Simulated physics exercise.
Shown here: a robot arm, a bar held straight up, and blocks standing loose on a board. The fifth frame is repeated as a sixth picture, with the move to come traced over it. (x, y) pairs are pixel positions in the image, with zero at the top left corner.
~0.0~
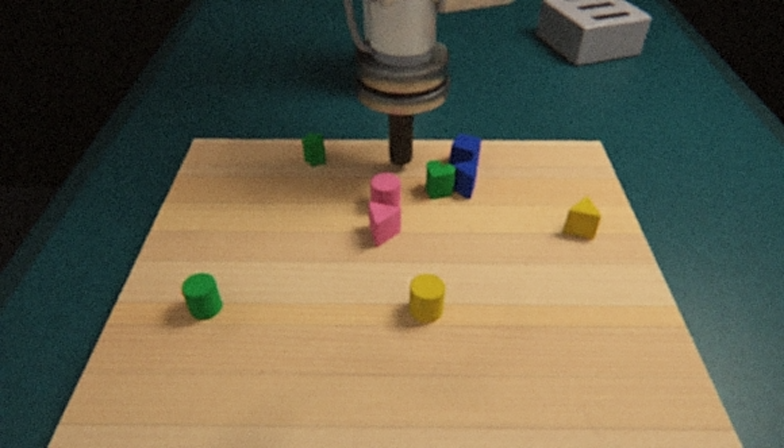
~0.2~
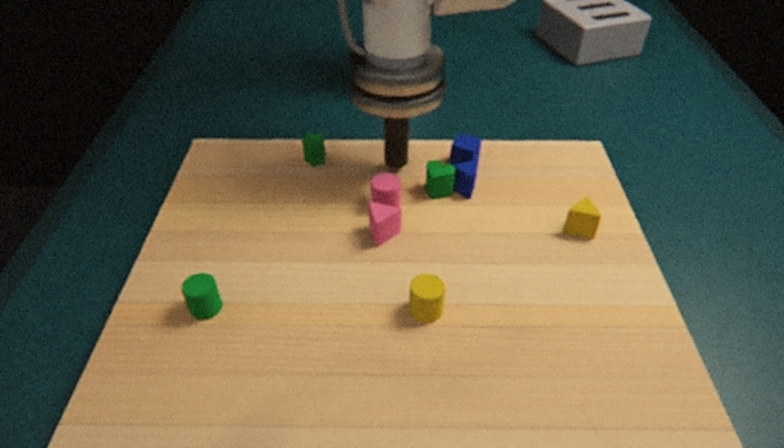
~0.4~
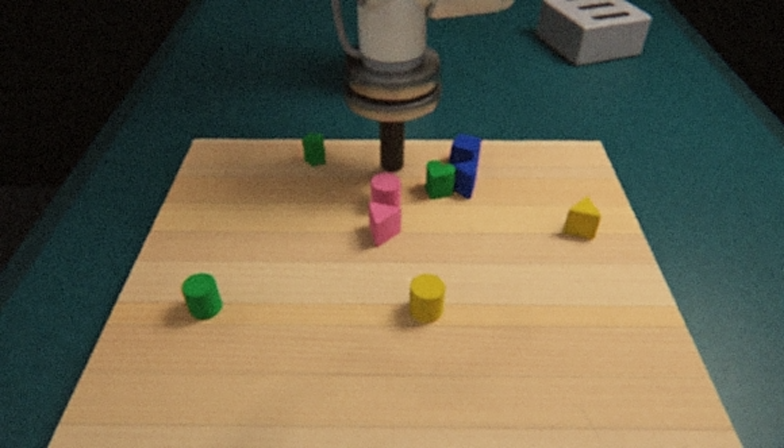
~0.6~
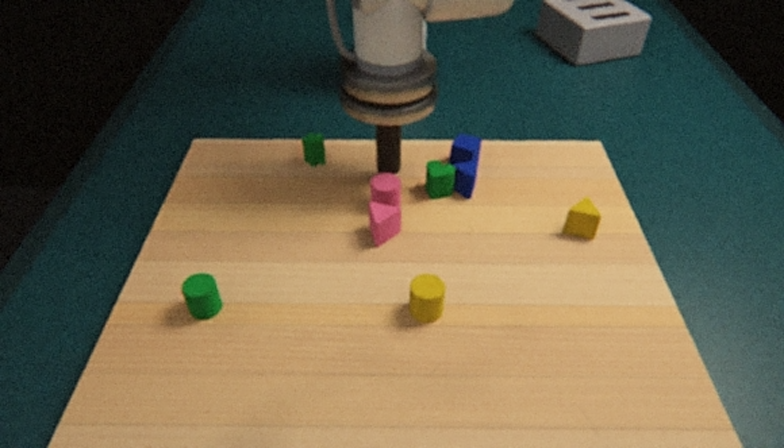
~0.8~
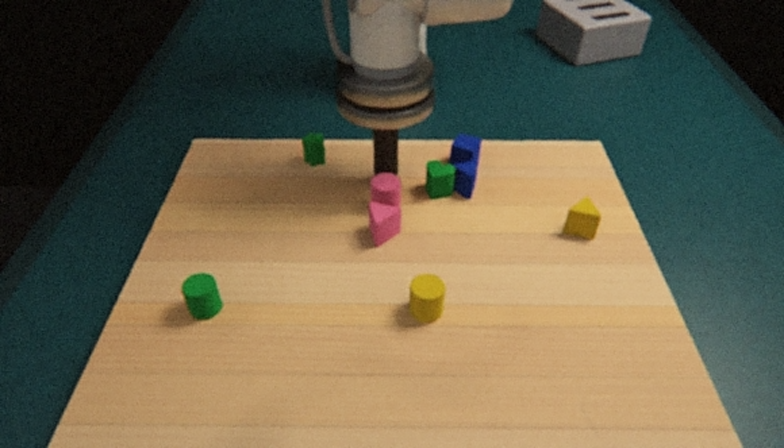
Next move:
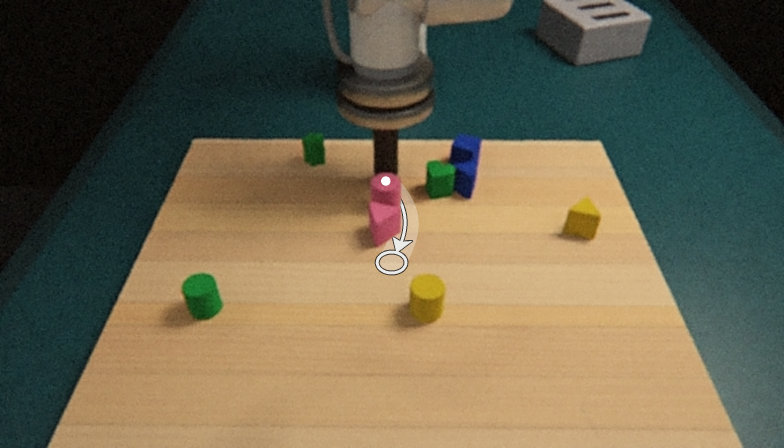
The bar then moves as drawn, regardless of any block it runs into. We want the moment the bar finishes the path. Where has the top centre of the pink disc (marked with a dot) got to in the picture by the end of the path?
Around pixel (374, 210).
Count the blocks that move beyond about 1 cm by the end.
Two of them.
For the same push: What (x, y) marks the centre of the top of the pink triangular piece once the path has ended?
It comes to (367, 229).
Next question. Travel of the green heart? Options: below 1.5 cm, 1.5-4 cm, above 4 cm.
It ends under 1.5 cm away.
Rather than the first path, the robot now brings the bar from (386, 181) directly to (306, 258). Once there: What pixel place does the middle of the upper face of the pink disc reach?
The centre of its top will be at (384, 192).
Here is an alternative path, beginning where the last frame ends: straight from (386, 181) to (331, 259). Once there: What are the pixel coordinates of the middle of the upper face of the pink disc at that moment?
My prediction: (387, 199).
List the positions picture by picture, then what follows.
Bar's lower end at (401, 158); pink triangular piece at (382, 211); pink disc at (386, 181); green heart at (440, 168), in the first frame.
Bar at (396, 162); blocks still, in the second frame.
Bar at (392, 165); blocks still, in the third frame.
Bar at (389, 168); blocks still, in the fourth frame.
Bar at (386, 172); pink triangular piece at (382, 211); pink disc at (386, 181); green heart at (440, 168), in the fifth frame.
Drawn move, from (386, 181) by way of (401, 204) and (404, 232) to (392, 262); the dot is on the pink disc.
On the path given first. One third of the way, bar at (402, 196); pink triangular piece at (381, 213); pink disc at (384, 196).
Two thirds of the way, bar at (404, 224); pink triangular piece at (370, 228), turned 20° anticlockwise; pink disc at (374, 209).
At the end, bar at (392, 253); pink triangular piece at (367, 229), turned 20° anticlockwise; pink disc at (374, 210); green heart still.
